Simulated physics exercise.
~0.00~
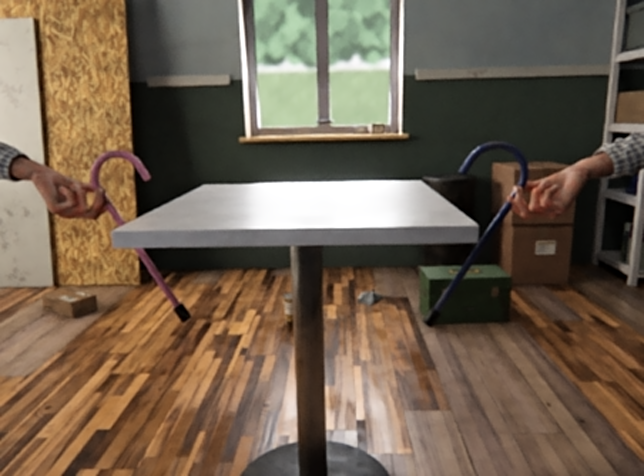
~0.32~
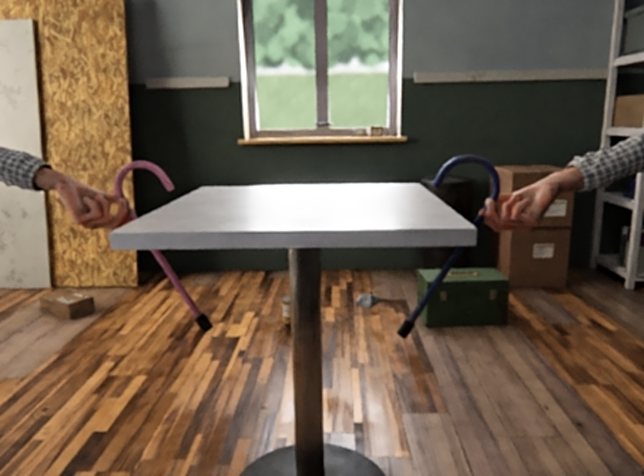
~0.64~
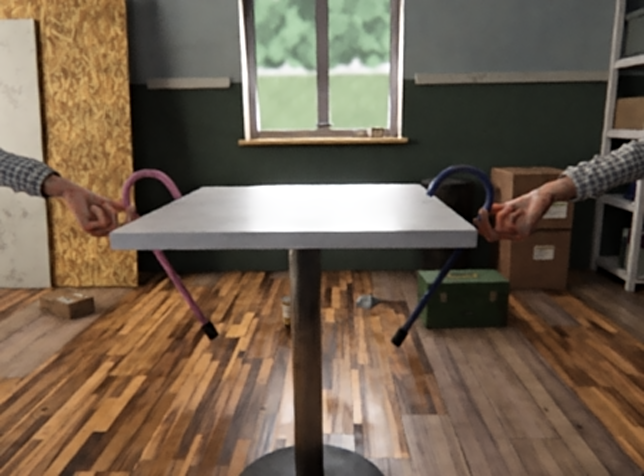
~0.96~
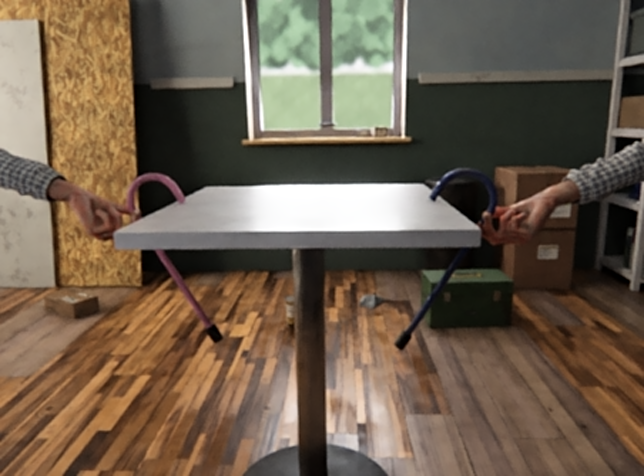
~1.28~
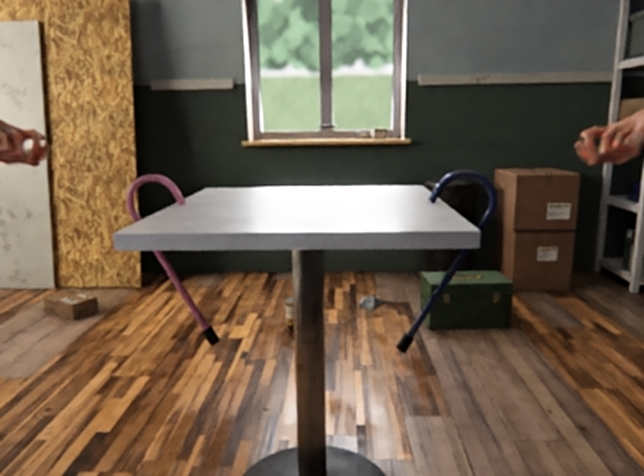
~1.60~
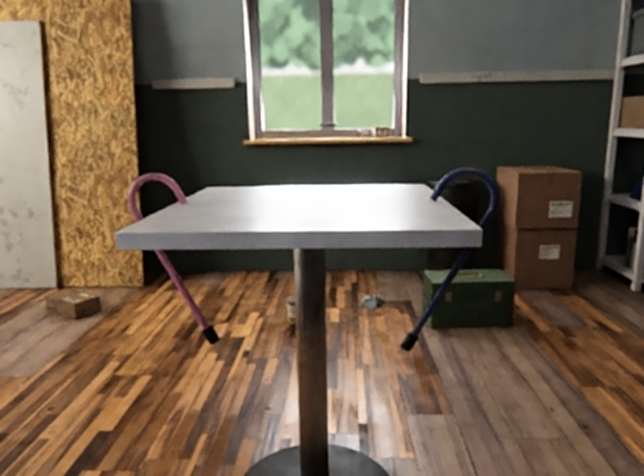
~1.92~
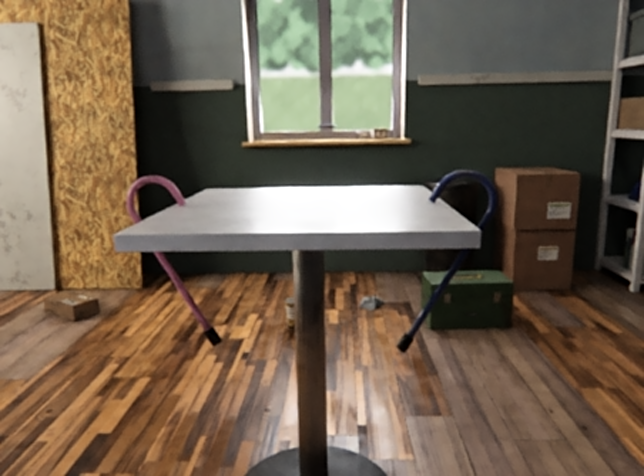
In a workshop room, two hands hooking a pink cane and a blue cane onto opposite table edges, then withdrawing, leaving both hanging.
